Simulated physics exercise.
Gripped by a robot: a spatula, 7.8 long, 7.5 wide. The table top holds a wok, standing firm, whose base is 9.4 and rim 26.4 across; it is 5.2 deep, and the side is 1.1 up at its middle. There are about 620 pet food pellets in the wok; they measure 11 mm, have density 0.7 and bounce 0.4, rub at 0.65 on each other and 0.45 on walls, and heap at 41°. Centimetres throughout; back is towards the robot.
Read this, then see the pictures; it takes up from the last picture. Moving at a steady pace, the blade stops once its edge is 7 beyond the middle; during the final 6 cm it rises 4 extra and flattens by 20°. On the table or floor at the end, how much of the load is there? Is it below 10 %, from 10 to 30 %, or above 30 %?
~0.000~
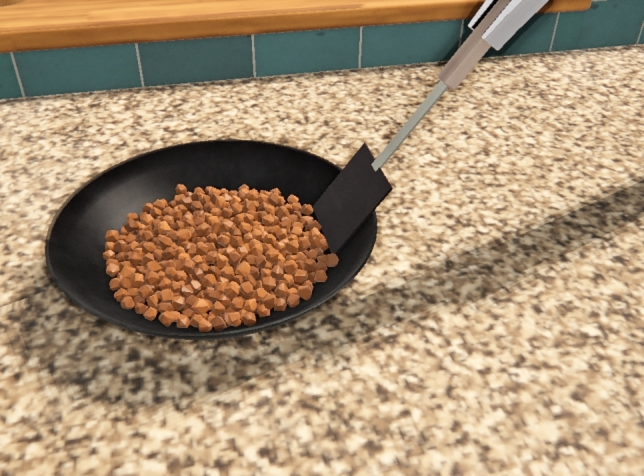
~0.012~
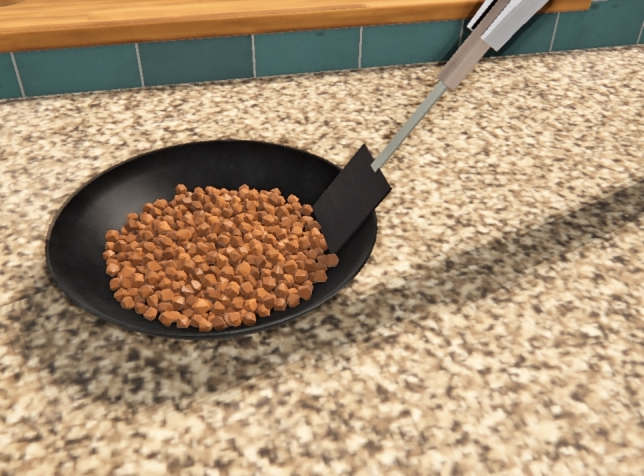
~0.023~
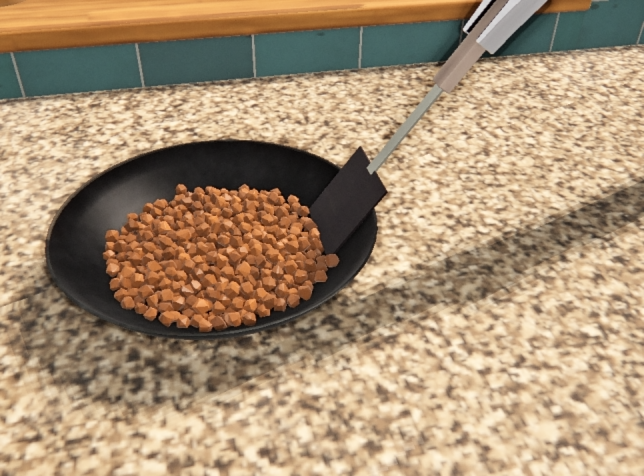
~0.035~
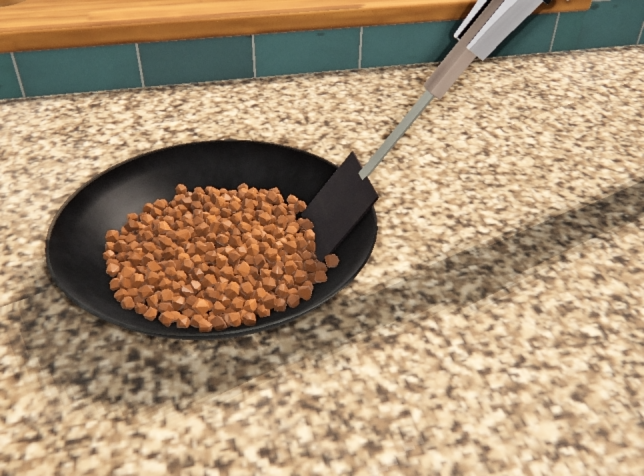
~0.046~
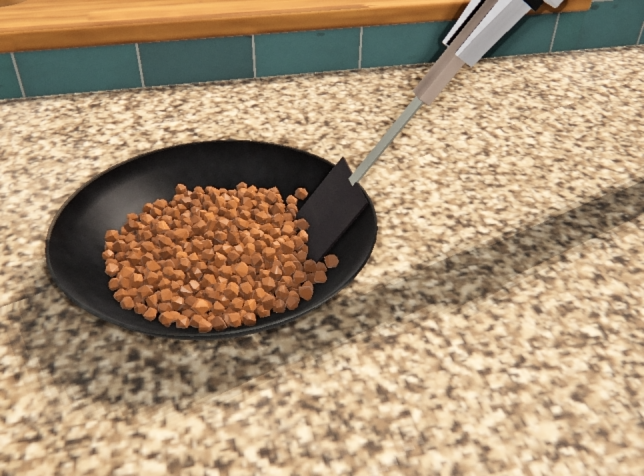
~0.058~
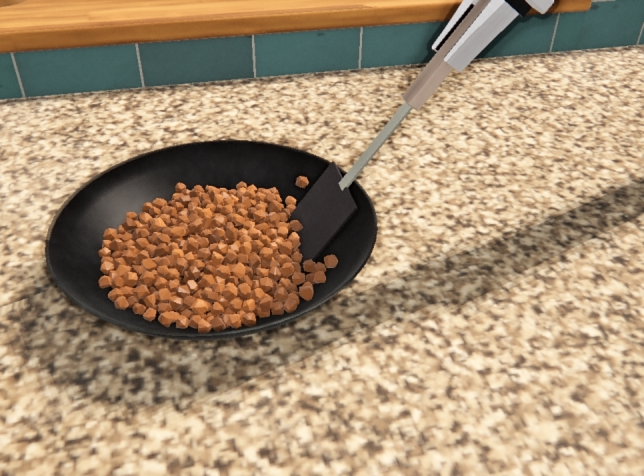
From 10 to 30 %.
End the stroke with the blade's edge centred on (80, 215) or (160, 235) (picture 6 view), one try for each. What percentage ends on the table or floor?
Some 40 and 5 per cent.
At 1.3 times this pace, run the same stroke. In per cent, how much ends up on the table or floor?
30 %.
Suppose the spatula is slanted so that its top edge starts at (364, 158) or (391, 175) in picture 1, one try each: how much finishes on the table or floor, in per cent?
Close to 20 and 15 percent respectively.
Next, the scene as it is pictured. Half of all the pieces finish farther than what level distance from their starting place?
I'd estimate close to 5 centimetres.
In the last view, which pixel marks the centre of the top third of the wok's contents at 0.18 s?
About pixel (123, 237).
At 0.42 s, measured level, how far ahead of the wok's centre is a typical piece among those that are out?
I'd put it at some 18 centimetres.
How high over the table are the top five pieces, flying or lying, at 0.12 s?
I'd put it close to 8 cm.
By 0.12 s, sloping 53°, highest piece 11 above the table; 616 in the wok, 1 on the blade or in flight.
By 0.18 s, sloping 46°, highest piece 18 above the table; 610 in the wok, 7 on the blade or in flight.
By 0.42 s, sloping 33°, highest piece 8 above the table; 529 in the wok, 76 on the table or floor, 12 on the blade or in flight.
By 1.47 s, sloping 33°, highest piece 7 above the table; 528 in the wok, 89 on the table or floor.
Final count, 528 in the wok, 89 on the table or floor. That is 14 % on the table or floor.
